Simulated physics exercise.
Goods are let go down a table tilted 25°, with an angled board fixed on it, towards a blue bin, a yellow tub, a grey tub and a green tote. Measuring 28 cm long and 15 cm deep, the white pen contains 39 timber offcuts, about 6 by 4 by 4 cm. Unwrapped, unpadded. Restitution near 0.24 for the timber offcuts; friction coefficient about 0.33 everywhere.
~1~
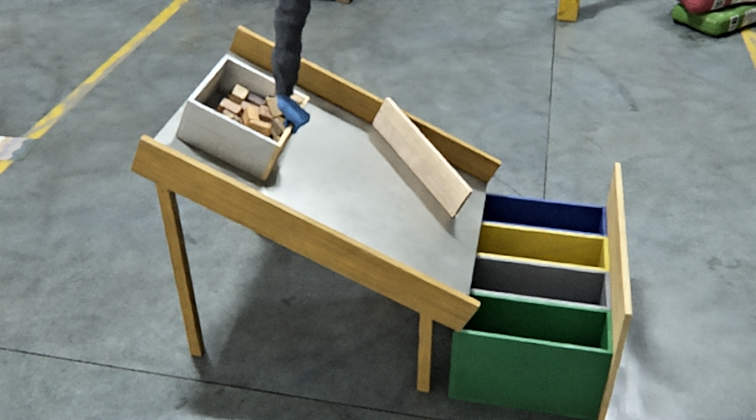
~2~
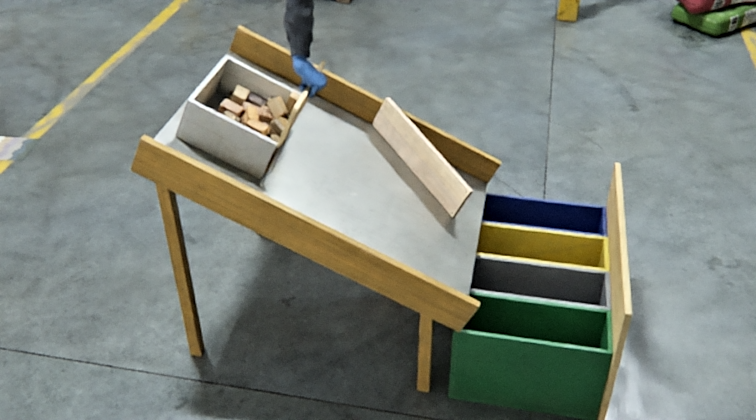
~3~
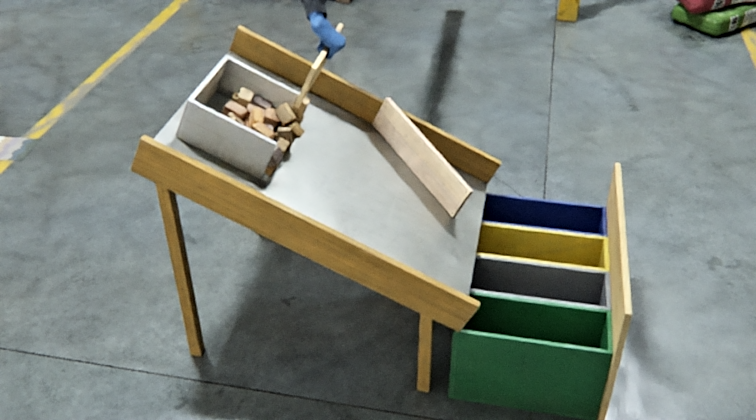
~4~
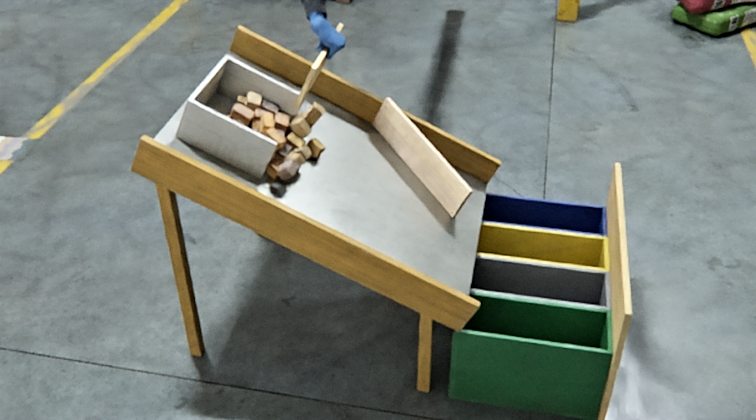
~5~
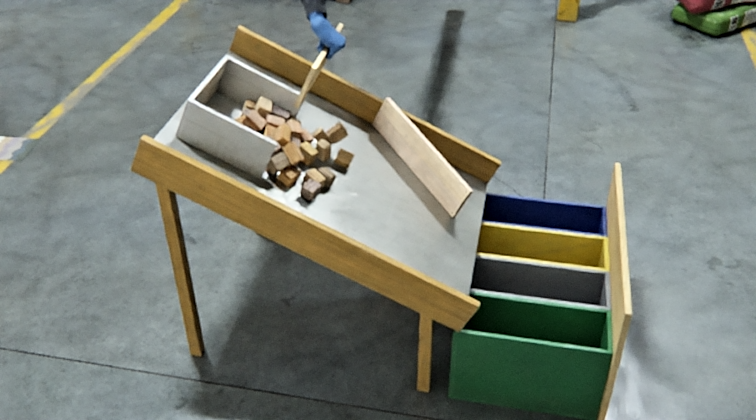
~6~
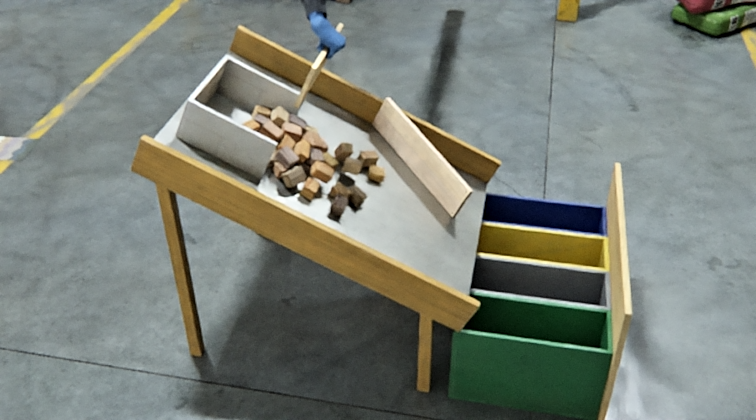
At the start, a blue-gloved hand grips the edge of a white pen holding timber offcuts on a sloping table, above blue, yellow, grey and green bins. The hand lifts the pen's end panel clear, and the offcuts slide out and spread down the slope toward an angled board.
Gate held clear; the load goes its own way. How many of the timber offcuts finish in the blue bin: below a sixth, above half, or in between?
I'd expect under one in six of them to finish in the blue bin.
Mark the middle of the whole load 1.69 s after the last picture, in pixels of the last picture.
I'd put the middle close to (557, 342) in the last view.
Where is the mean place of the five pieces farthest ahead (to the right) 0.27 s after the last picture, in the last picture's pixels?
Centre: About (438, 226) px.
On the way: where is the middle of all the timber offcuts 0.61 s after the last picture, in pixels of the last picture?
Estimated middle - around (450, 235).
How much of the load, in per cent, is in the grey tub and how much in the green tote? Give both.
My estimate is some 75 per cent, then some 10 per cent.
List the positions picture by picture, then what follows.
In the first picture (places track the rim corner closest to us here), white pen (192, 101); blue bin (604, 236); all still inside.
The second picture shows white pen (192, 101).
The third picture shows white pen (192, 101); 1 out, the lowest offcut at (294, 131).
The fourth picture shows white pen (192, 101); 10 out, the lowest offcut at (315, 148).
The fifth picture shows white pen (192, 101); 15 out, the lowest offcut at (344, 158).
The sixth picture shows white pen (192, 101); blue bin (604, 236); 22 out, the lowest offcut at (376, 174).
Then, 0.27 s after the last picture, 3 still in the white pen and 36 on the slope.
Then, 0.61 s after the last picture, 1 in the yellow tub, 6 in the grey tub, 25 on the slope and 7 in the air.
Then, 1.08 s after the last picture, 3 in the yellow tub, 28 in the grey tub, 4 in the green tote, 2 on the slope and 2 in the air.
When it is over (1.69 s after the last picture), 5 in the yellow tub, 30 in the grey tub and 4 in the green tote. Asked share, 0 of 39, 0 per cent.
